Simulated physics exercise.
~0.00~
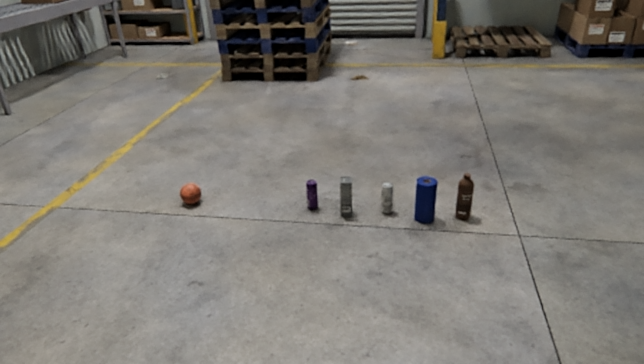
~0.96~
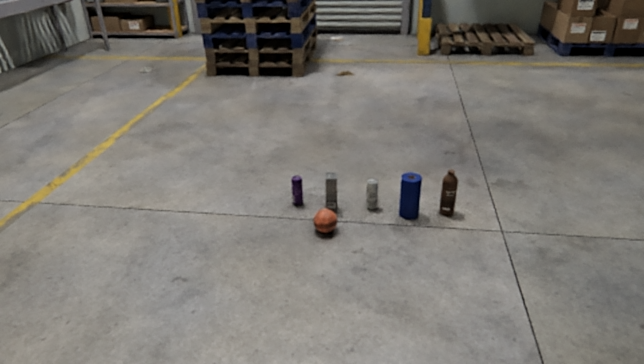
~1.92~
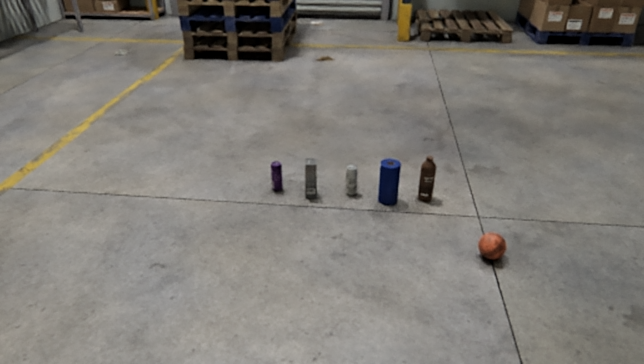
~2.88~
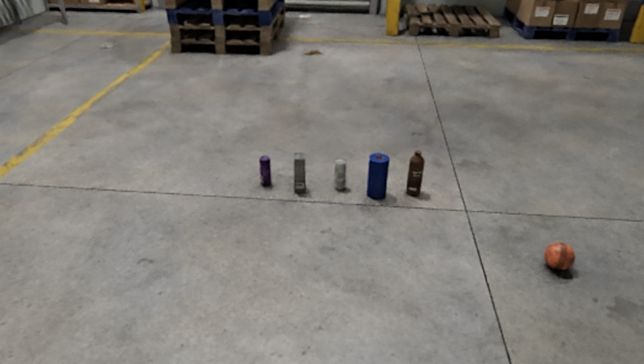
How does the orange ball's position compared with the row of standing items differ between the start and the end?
At the start the orange ball is to the left of the row of items. By the end it is to the right of the row and nearer to the viewer.
An orange ball rolls right, passing in front of five standing items without toppling any.
